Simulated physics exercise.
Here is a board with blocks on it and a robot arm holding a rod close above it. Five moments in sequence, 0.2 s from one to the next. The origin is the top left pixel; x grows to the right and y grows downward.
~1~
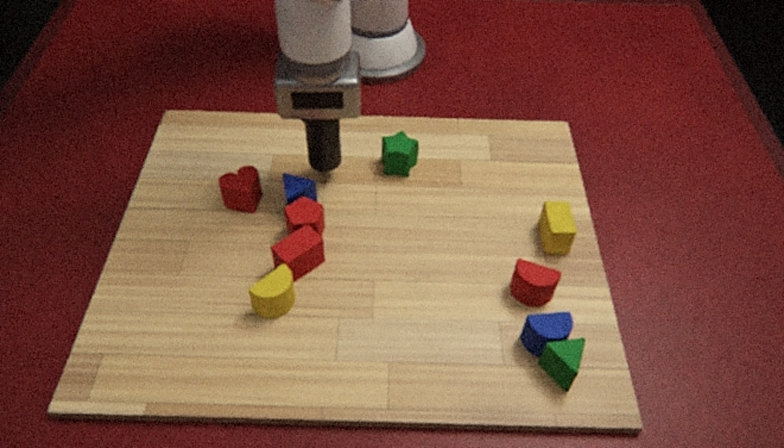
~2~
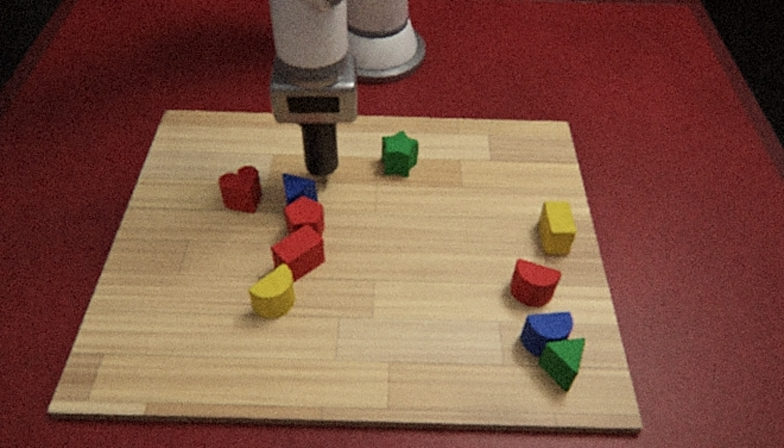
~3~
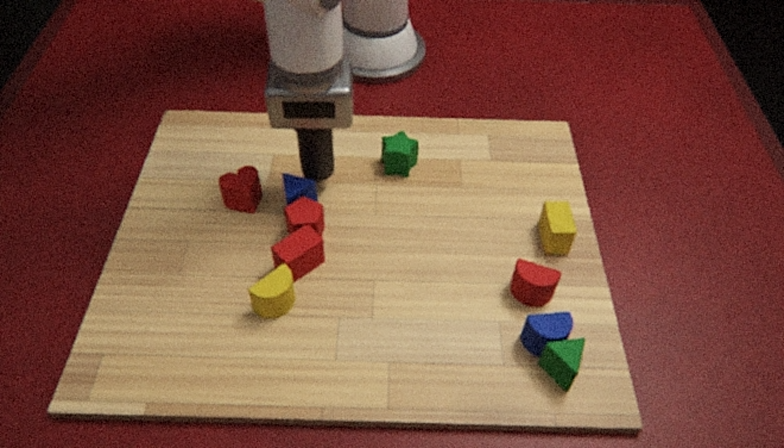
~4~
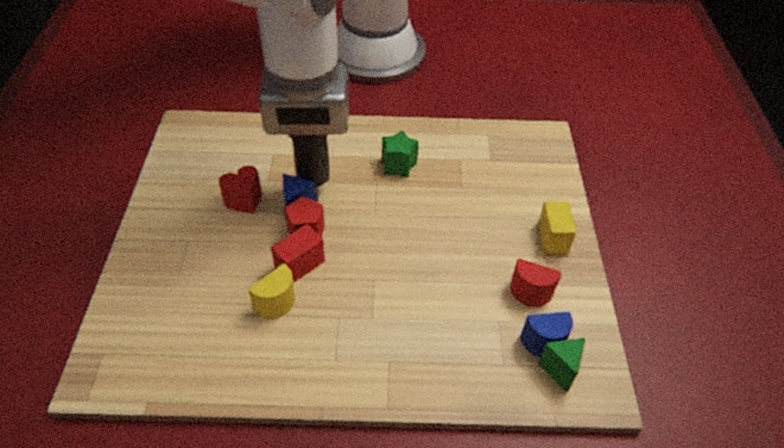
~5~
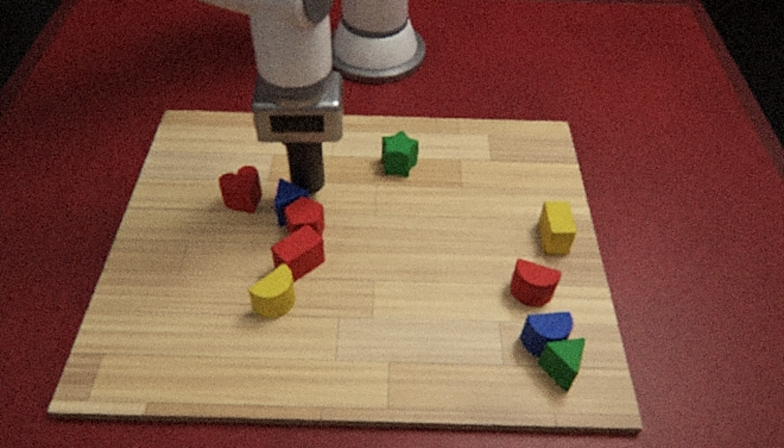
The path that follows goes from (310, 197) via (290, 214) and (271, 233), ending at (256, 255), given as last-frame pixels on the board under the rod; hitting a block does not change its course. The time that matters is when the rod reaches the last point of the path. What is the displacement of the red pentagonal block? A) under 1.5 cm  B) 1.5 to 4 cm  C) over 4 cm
Answer: B.
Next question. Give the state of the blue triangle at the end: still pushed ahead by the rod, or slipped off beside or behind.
The rod still drives it.
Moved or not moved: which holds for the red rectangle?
At the end, its place is different.
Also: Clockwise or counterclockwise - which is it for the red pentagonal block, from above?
Its spin: Anticlockwise.
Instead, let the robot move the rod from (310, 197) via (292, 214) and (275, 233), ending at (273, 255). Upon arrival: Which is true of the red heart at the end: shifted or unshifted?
It is untouched.
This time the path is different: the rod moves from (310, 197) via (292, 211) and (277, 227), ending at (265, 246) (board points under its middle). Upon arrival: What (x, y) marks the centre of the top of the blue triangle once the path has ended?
I'd place it at (237, 242), taking the centre of its top.
What follows on the original path. One third of the way, rod (288, 201); blue triangle (268, 210); red rectangle (300, 245); red pentagonal block (304, 216), turned 25° anticlockwise.
Two thirds of the way, rod (268, 220); blue triangle (245, 229); red rectangle (304, 247), turned 25° clockwise; red pentagonal block (298, 223), turned 80° anticlockwise.
At the end, rod (253, 242); red heart not moved; blue triangle (226, 251), turned 15° clockwise; red rectangle (305, 248), turned 25° clockwise; red pentagonal block (297, 224), turned 85° anticlockwise.
